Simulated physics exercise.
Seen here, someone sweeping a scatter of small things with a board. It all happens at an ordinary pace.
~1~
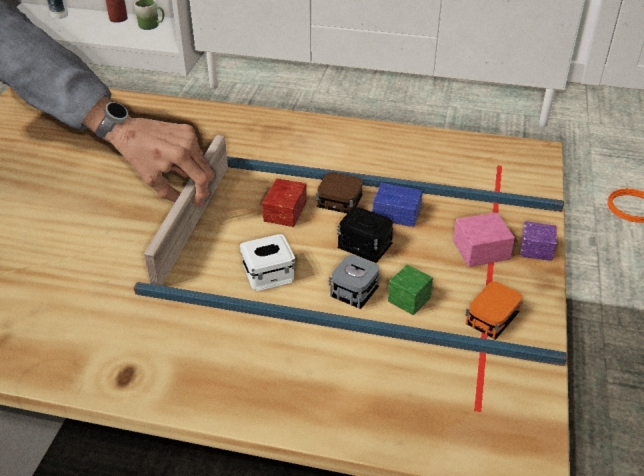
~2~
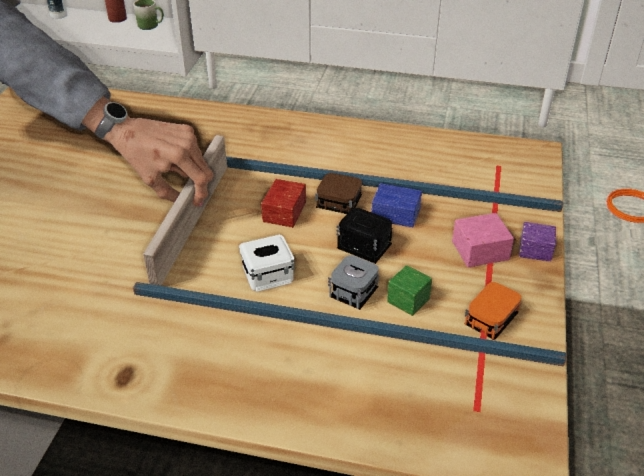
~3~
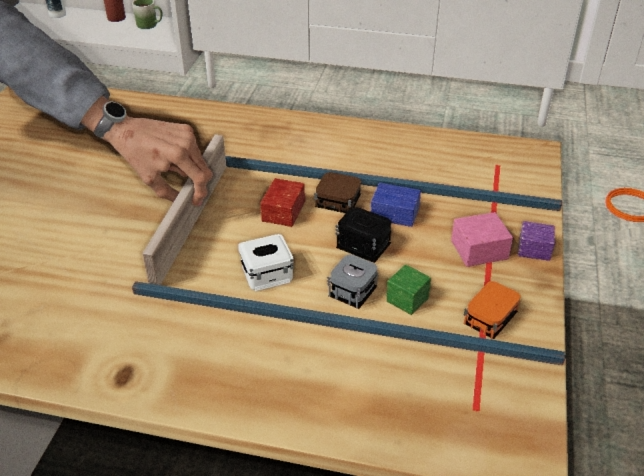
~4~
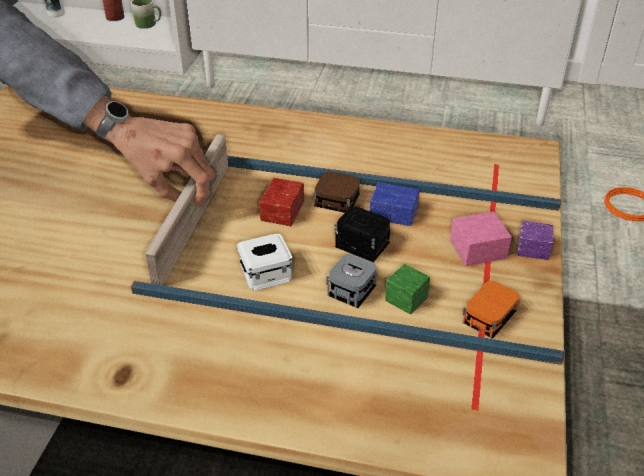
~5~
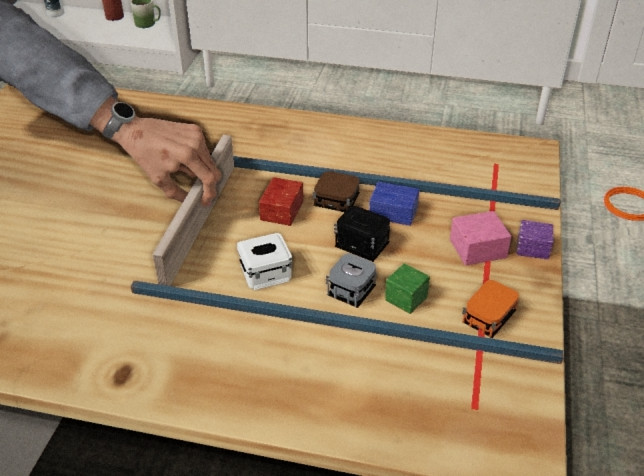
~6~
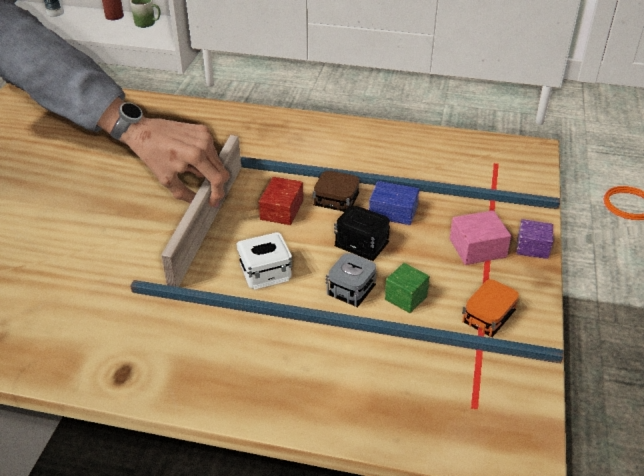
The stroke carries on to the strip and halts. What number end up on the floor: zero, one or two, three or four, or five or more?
Here the number that fall off is three or four.
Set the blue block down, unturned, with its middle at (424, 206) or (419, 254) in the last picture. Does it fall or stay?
In turn it drops off; does not fall.
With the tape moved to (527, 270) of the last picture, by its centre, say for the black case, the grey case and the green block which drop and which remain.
The black case does not fall; the grey case comes down; the green block drops off.
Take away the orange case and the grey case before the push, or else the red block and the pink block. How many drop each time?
2 in the first case, 3 in the second.
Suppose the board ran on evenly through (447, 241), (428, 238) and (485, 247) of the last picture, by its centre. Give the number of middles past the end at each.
Past the end: 1, 0 and 4.
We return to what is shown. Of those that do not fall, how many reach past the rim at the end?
That would be 3.
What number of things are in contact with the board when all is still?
In contact: 3.
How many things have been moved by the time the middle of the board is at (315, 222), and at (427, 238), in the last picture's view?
6 and 9.
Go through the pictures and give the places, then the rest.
In the first frame, purple block (538, 241); orange case (494, 310); pink block (483, 239); board (191, 206); tape (491, 267).
In the second frame, orange case (493, 310); board (190, 206).
In the third frame, pink block (481, 239); brown case (338, 193).
In the fourth frame, purple block (535, 240); white case (265, 262).
In the fifth frame, orange case (491, 308); red block (282, 201).
In the sixth frame, purple block (535, 239); orange case (491, 308); pink block (480, 237); board (206, 207); tape (487, 264).
Soon after, none off yet; purple block at rest near (535, 239); orange case at rest near (491, 308); pink block at rest near (480, 237).
After that, none off yet; purple block at rest near (535, 239); orange case displaced about its own width near (523, 313); pink block at rest near (483, 240).
In the end, the number that fall off is three or four; gone, blue block, green block, orange case and purple block.
